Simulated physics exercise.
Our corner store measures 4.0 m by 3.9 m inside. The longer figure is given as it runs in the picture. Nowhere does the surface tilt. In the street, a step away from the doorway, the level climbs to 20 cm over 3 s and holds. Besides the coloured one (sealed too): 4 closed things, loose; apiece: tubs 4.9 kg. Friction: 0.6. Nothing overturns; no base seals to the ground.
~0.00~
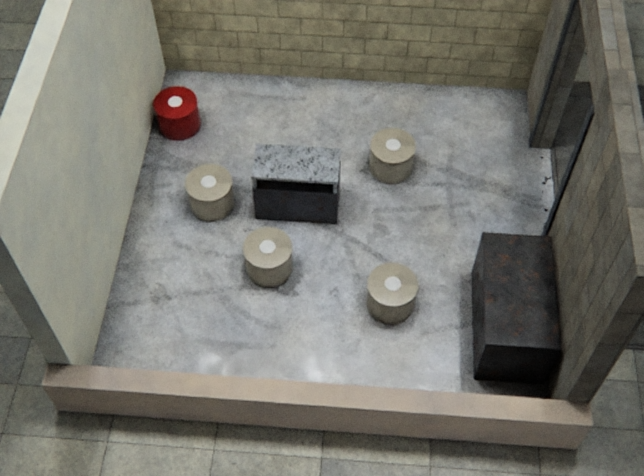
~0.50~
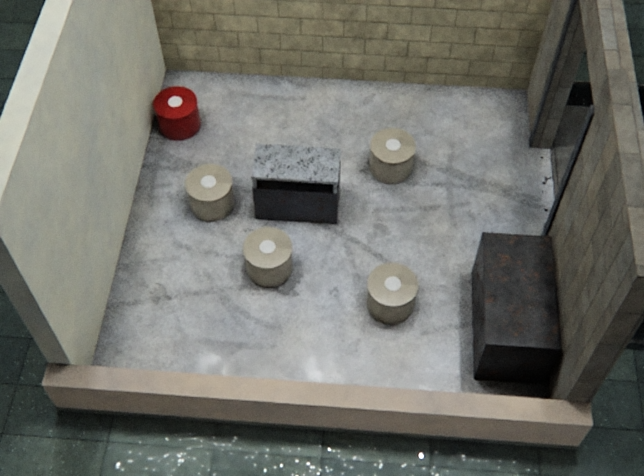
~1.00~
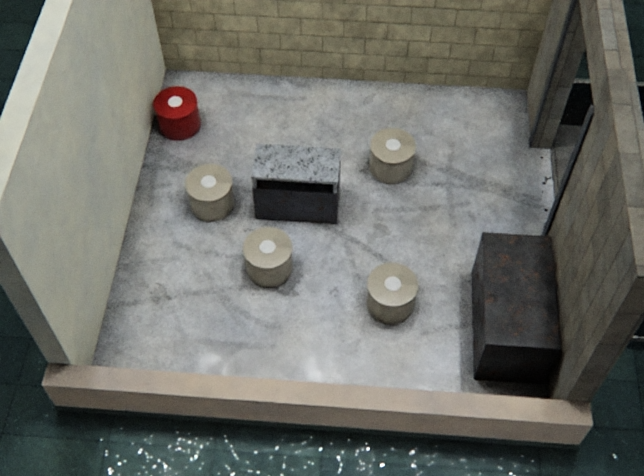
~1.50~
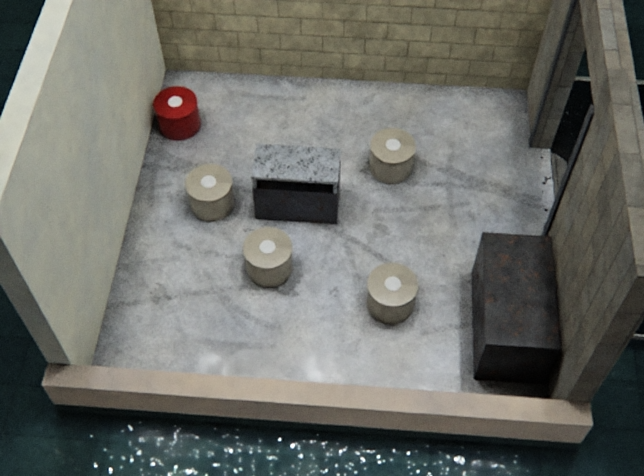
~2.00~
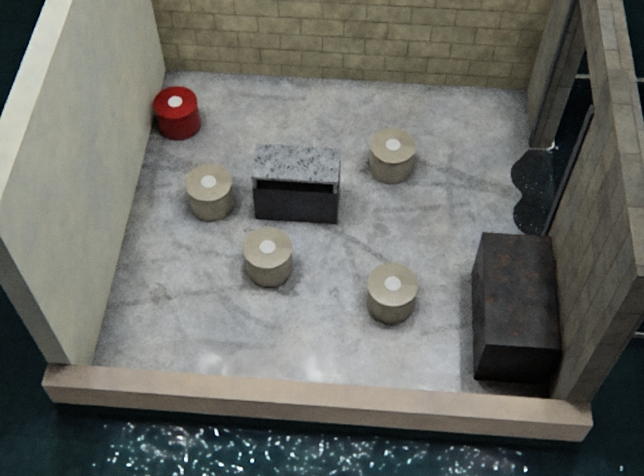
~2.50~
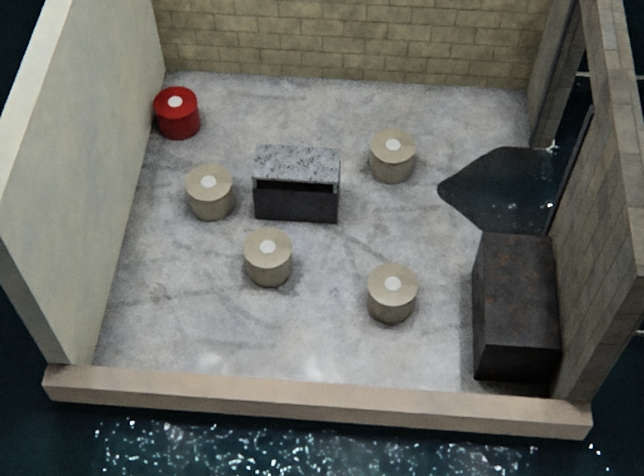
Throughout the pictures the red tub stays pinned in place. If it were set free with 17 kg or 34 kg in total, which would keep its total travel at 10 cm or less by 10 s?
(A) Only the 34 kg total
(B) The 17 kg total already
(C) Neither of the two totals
A.
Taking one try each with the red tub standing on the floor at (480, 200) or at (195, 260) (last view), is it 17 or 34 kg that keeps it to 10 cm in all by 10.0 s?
Log: Try 1 the heavier pick is required; try 2 the heavier pick is required.
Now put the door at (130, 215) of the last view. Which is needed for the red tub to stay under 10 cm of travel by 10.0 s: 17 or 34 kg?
Well, then the lesser option suffices.
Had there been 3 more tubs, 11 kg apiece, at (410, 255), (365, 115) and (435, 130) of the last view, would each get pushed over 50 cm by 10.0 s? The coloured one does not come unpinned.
In the order given, beyond the mark, then beyond the mark, and last beyond the mark.
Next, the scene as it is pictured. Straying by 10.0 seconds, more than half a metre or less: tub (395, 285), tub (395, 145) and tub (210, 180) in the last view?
Exceeds it; exceeds it; falls short.
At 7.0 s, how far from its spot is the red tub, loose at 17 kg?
40 cm.
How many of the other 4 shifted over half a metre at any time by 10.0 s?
3 in all.
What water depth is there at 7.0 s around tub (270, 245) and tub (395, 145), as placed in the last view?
Close to 5 and 15 centimetres.
After 3.5 s the red tub would be 0 cm from its start with 17 kg and 0 cm from its start with 34 kg; 0 cm of water round it then.
After 4.5 s the red tub would be 0 cm from its start with 17 kg and 0 cm from its start with 34 kg; 0 cm of water round it then.
After 7.0 s the red tub would be 38 cm from its start with 17 kg and 0 cm from its start with 34 kg; 11 cm of water round it then.
After 10.0 s the red tub would be 106 cm from its start with 17 kg and 0 cm from its start with 34 kg; 11 cm of water round it then.
